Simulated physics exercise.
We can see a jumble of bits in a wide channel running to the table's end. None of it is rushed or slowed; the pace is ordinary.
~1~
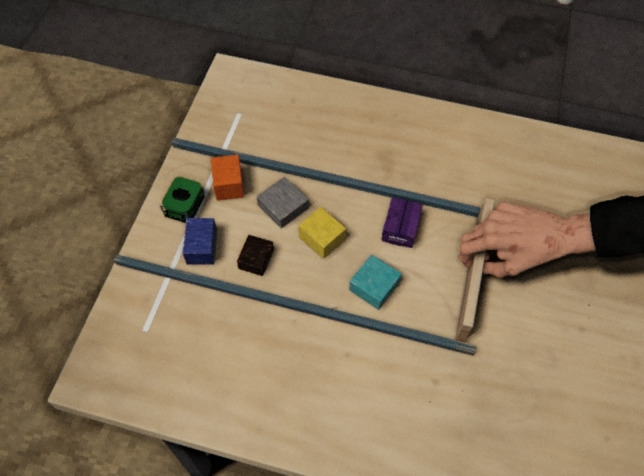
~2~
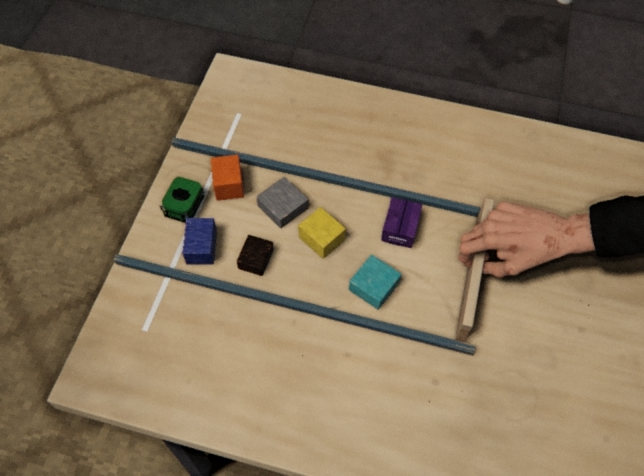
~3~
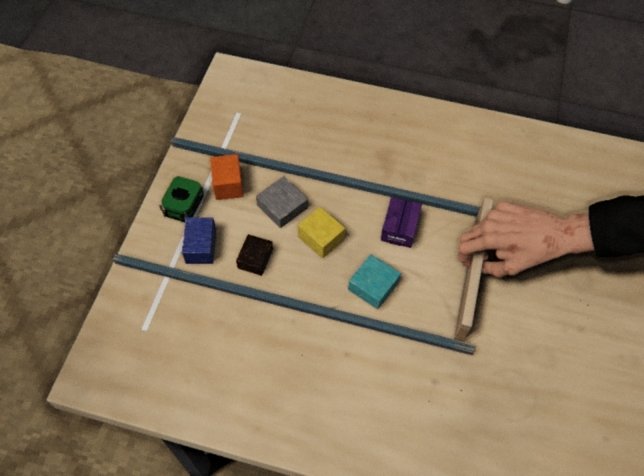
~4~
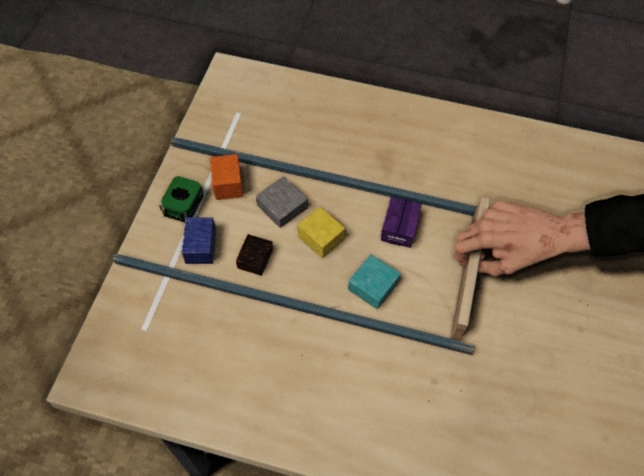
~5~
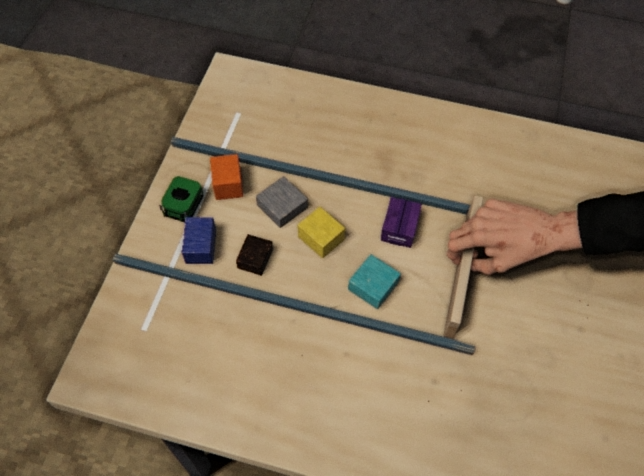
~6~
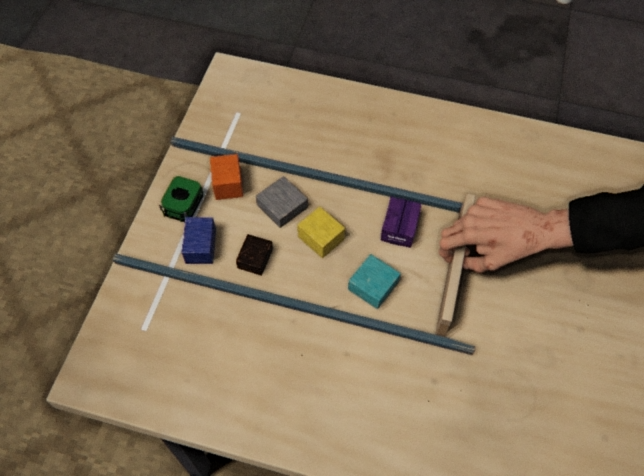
On a pale wooden tabletop, colourful blocks lie scattered between two blue-grey strips, with a white line crossing near the left end. A hand at the right holds a wooden board upright, barely moving at first, then slides it a short way left towards the purple and turquoise blocks, which stay still.
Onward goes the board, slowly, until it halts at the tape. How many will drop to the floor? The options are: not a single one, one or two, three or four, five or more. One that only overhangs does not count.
Answer: Three or four.
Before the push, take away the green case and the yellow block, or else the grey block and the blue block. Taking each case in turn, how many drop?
Taking the two tries in turn, it comes to 2 and 0.
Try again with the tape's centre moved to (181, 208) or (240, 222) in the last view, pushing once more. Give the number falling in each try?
Respectively 5 and 0.
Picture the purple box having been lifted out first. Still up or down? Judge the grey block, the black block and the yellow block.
Well, the grey block is still there, the black block is still there, and the yellow block is still there.
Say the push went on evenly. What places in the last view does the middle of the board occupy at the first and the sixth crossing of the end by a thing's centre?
I'd put it close to (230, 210) and later close to (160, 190).
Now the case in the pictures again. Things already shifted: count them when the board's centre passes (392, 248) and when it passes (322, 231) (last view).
At the first place 2, at the second 4.
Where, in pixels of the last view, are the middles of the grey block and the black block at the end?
The grey block finishes at (153, 180); the black block finishes at (136, 226).
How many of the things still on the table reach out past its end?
I get 2.
Soon after, none off yet; green case at rest near (182, 200); blue block at rest near (199, 241); orange block at rest near (227, 177).
Then, none off yet; green case at rest near (182, 200); blue block at rest near (199, 241); orange block moving near (222, 175).
Further on, none off yet; green case moved about its own width near (149, 193); blue block moved about its own width near (148, 227); orange block moved well along near (173, 158).
At rest, the number that fall off is three or four; fallen, orange block, blue block and green case.
